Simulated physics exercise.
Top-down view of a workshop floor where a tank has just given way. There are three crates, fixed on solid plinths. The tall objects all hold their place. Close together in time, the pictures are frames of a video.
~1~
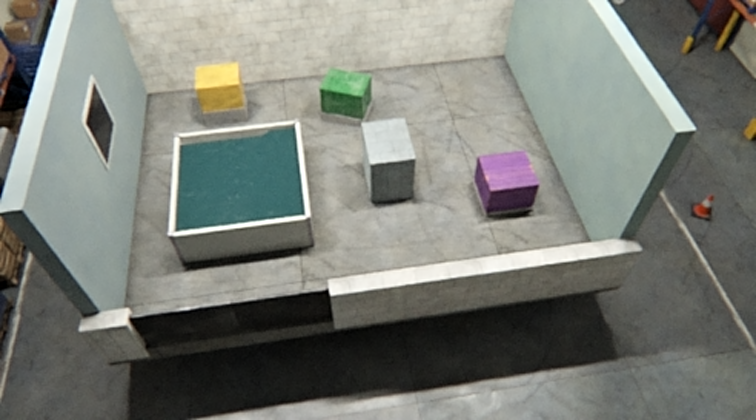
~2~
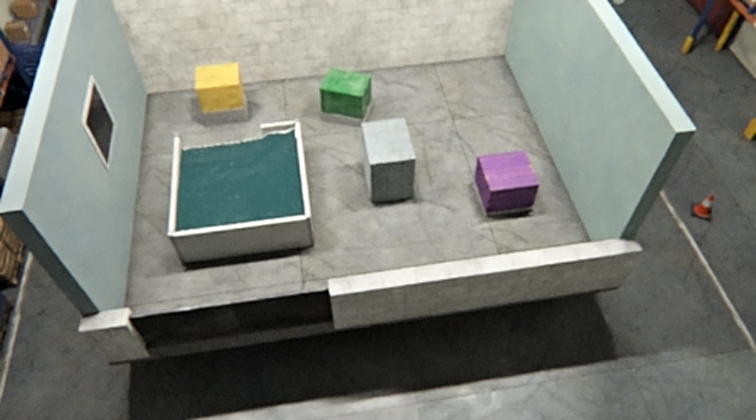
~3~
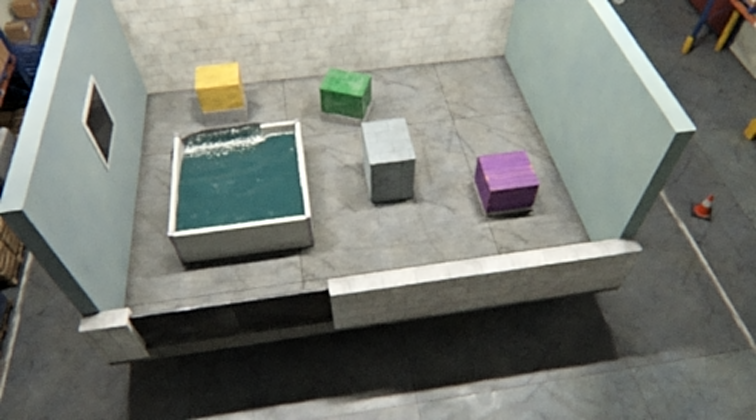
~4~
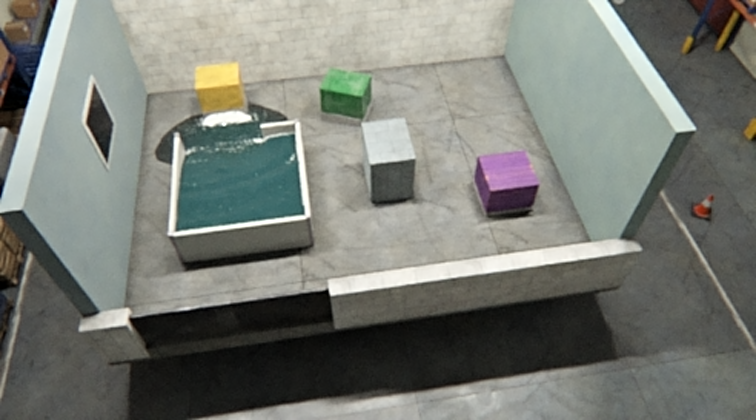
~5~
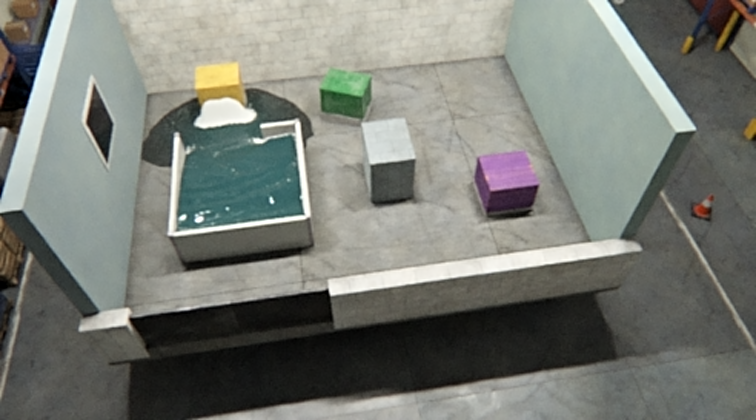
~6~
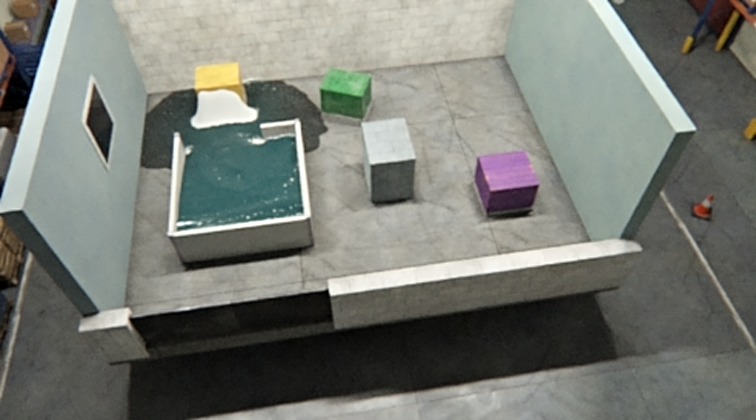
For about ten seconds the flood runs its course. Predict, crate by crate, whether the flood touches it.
My prediction: The green crate is touched; the yellow crate is touched; the purple crate is touched.
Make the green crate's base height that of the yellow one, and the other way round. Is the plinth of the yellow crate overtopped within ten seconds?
With the swap, the yellow crate is flooded.
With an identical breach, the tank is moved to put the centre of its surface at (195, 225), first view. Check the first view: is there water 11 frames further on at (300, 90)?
Submerged.
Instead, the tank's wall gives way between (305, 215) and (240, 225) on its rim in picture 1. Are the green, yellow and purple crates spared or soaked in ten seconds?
Here goes: Green crate - left alone; yellow crate - left alone; purple crate - hit.
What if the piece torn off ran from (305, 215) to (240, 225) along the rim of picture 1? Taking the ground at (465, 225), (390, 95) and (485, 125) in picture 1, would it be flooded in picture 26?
Well, the first one's sodden, the second's left untouched, and the third's sodden.
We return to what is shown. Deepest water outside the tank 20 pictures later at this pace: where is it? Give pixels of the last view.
(322, 103).
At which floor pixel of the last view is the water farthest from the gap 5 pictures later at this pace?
Somewhere close to (354, 74).
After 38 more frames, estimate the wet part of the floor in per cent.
I reckon 85 per cent or so.
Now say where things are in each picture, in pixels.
In the first picture, still water in the open tank at (240, 177).
In the second picture, the front is at a hidden place, out from the gap on the open tank's far side.
In the third picture, the front is at a hidden place, out from the gap on the open tank's far side.
In the fourth picture, the front is at (254, 108), out from the gap on the open tank's far side.
In the fifth picture, the front is at (250, 92), out from the gap on the open tank's far side.
In the sixth picture, the front is at (180, 91), out from the gap on the open tank's far side.
A moment on, water covers 20 % of the floor; the green crate water round its plinth, the yellow crate water round its plinth, the purple crate not reached.
Next, water covers 30 % of the floor; the green crate water round its plinth, the yellow crate water round its plinth, the purple crate not reached.
Then, water covers 55 % of the floor; the green crate water round its plinth, the yellow crate water round its plinth, the purple crate not reached.
Later, water covers 85 % of the floor; the green crate water round its plinth, the yellow crate water round its plinth, the purple crate water round its plinth.
In the end, water covers 100 % of the floor; the green crate was topped, the yellow crate was topped, the purple crate was topped.
